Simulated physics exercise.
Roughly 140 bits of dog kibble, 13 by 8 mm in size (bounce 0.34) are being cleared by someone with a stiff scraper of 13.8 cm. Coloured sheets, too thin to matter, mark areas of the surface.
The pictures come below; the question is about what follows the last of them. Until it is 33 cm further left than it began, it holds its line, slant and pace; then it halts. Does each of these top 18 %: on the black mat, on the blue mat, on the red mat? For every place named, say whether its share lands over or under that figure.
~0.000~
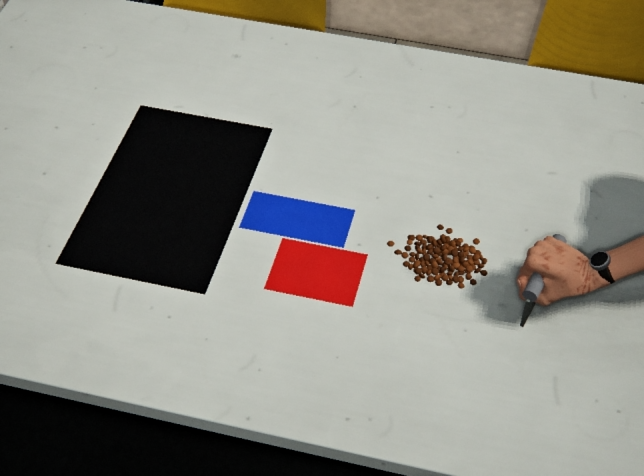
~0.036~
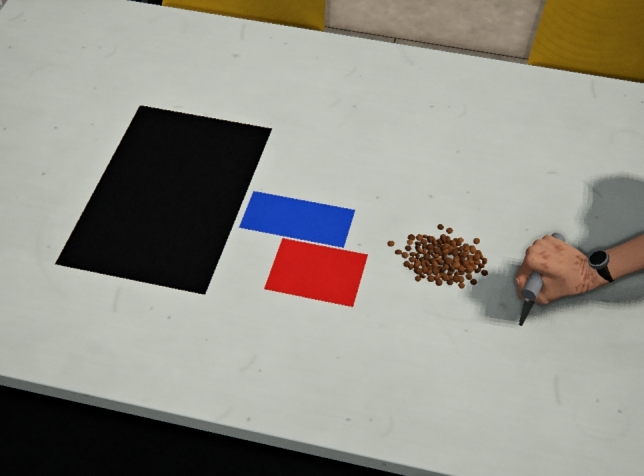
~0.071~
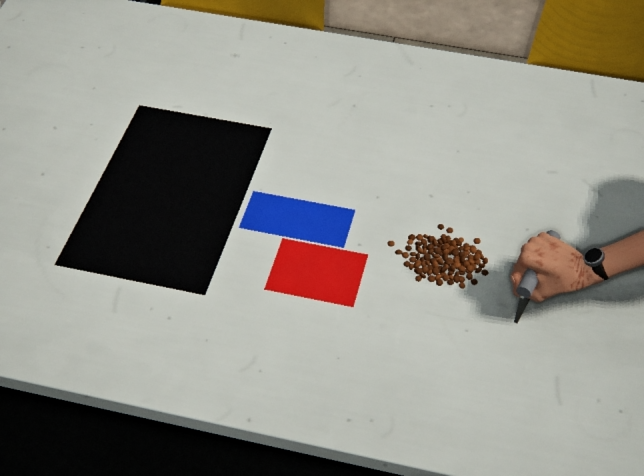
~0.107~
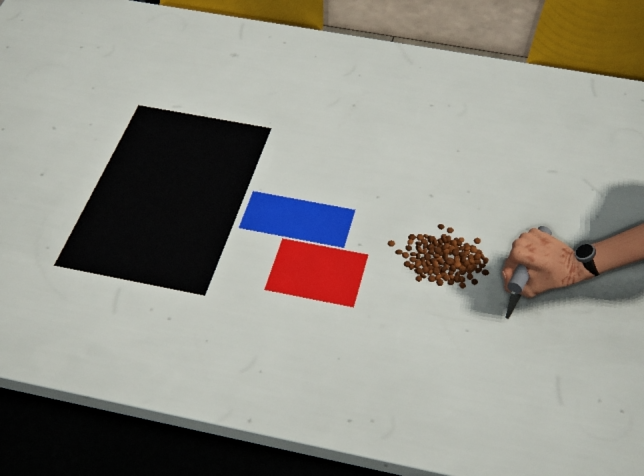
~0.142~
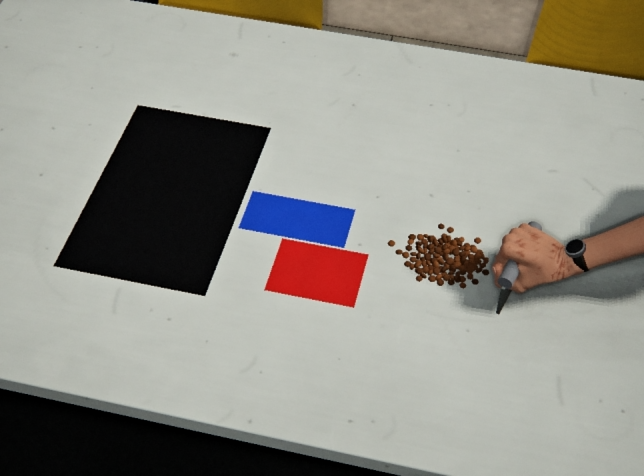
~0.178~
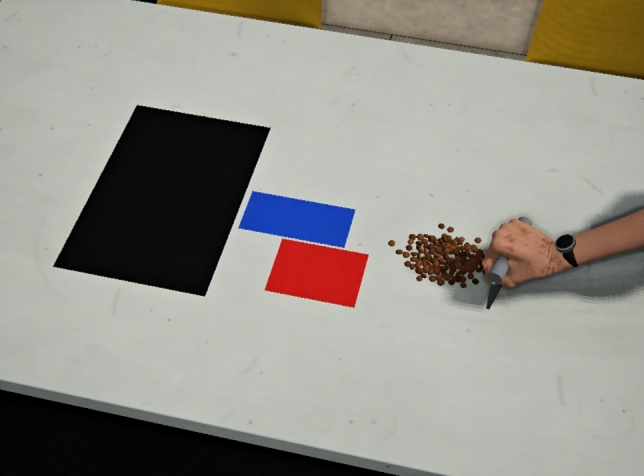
Black mat - under, blue mat - over, red mat - under.
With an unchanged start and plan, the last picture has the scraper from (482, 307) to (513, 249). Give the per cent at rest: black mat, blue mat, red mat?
Final shares - black mat: 0%, blue mat: 0%, red mat: 10%.
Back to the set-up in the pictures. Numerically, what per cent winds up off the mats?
Share: Approx. 50 %.
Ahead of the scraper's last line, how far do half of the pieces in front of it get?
Some 3 cm from the line.
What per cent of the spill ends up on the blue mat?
45 %.
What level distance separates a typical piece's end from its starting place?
It comes to about 22 cm.
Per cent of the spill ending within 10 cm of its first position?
Share within range: Approx. 10 %.
Then, at 0.46 s, scraper 20 cm from its start, spill 14 cm wide; off the mats 100 %.
Then, at 0.75 s, scraper 34 cm from its start, spill 19 cm wide; red mat 5 %, blue mat 45 %, off the mats 50 %.
Then, at 0.99 s, scraper 35 cm from its start, spill 19 cm wide; red mat 5 %, blue mat 45 %, off the mats 50 %.
In the end, at 1.3 s, red mat 5 %, blue mat 45 %, black mat 0 %, off the mats 50 %.
